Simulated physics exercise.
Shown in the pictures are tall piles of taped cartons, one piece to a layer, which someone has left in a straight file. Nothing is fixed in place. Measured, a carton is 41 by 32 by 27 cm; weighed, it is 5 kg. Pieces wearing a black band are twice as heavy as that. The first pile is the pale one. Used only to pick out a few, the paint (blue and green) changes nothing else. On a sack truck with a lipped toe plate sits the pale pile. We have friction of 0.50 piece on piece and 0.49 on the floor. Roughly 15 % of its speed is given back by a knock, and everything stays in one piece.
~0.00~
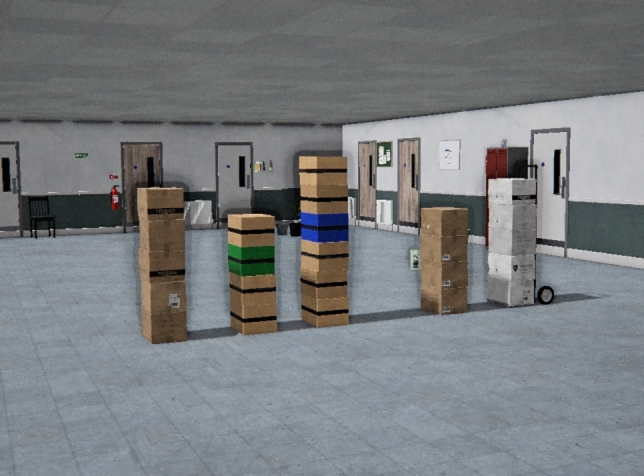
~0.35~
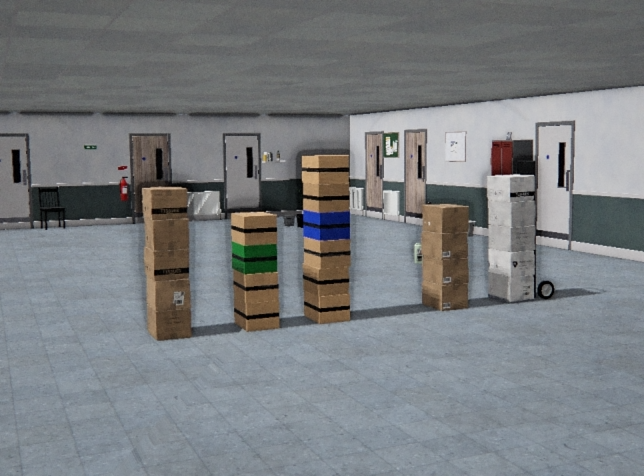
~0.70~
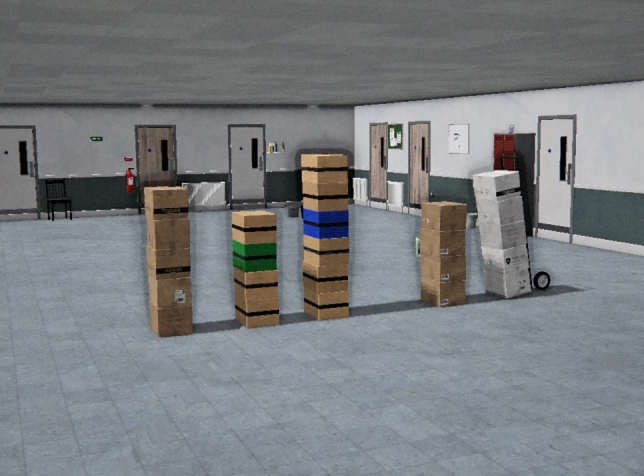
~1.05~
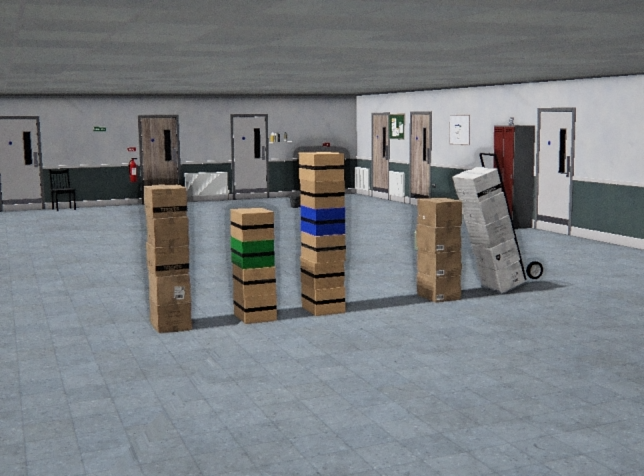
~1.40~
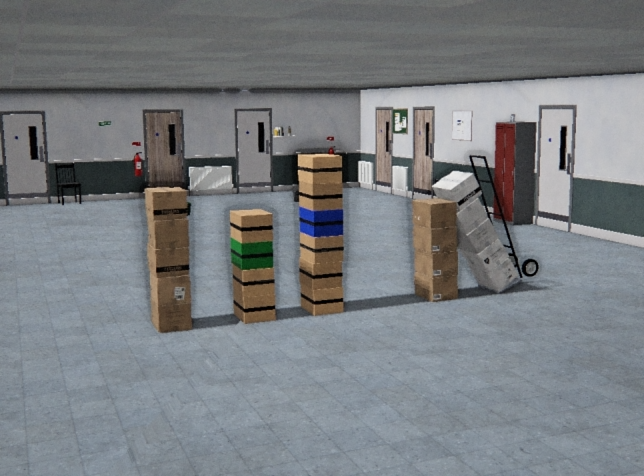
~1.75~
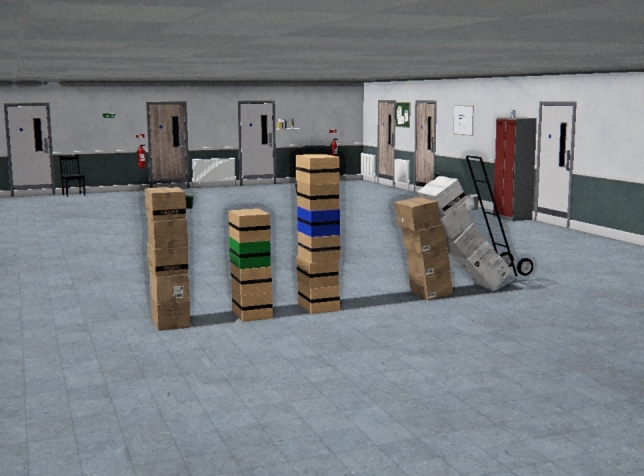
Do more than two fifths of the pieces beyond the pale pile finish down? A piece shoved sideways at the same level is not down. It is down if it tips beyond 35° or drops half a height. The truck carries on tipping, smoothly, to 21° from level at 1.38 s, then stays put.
No, it is less than two fifths.
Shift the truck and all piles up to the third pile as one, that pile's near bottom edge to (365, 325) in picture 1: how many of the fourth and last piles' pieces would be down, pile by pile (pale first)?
Fourth 0, last 0.
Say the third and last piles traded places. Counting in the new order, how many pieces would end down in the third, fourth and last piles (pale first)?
After the swap, the third pile would have 0 down, the fourth 0 and the last 0.
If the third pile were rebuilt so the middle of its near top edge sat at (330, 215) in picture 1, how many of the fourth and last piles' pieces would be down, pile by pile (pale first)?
Down by pile: Fourth 0, last 0.
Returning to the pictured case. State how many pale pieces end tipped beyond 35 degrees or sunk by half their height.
Tally of pale pieces: 5.
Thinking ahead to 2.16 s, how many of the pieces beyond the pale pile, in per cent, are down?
At that instant, 0 percent.
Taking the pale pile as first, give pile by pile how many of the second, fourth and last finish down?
Counting pieces, the second pile has 4, the fourth 0 and the last 0.
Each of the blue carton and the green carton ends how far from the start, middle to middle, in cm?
About: Blue 0, green 0.
Around 1.94 s, 5 of the pale pile down; none of the 19 other cartons down, 4 disturbed.
Around 2.36 s, 5 of the pale pile down; 4 of the 19 other cartons down.
Finally (3.5 s), 5 of the pale pile down; 4 of the 19 other cartons down; blue carton unmoved; green carton unmoved. That is 21 per cent. Seen by the last camera, middles, blue carton near (317, 221), green carton near (250, 251).
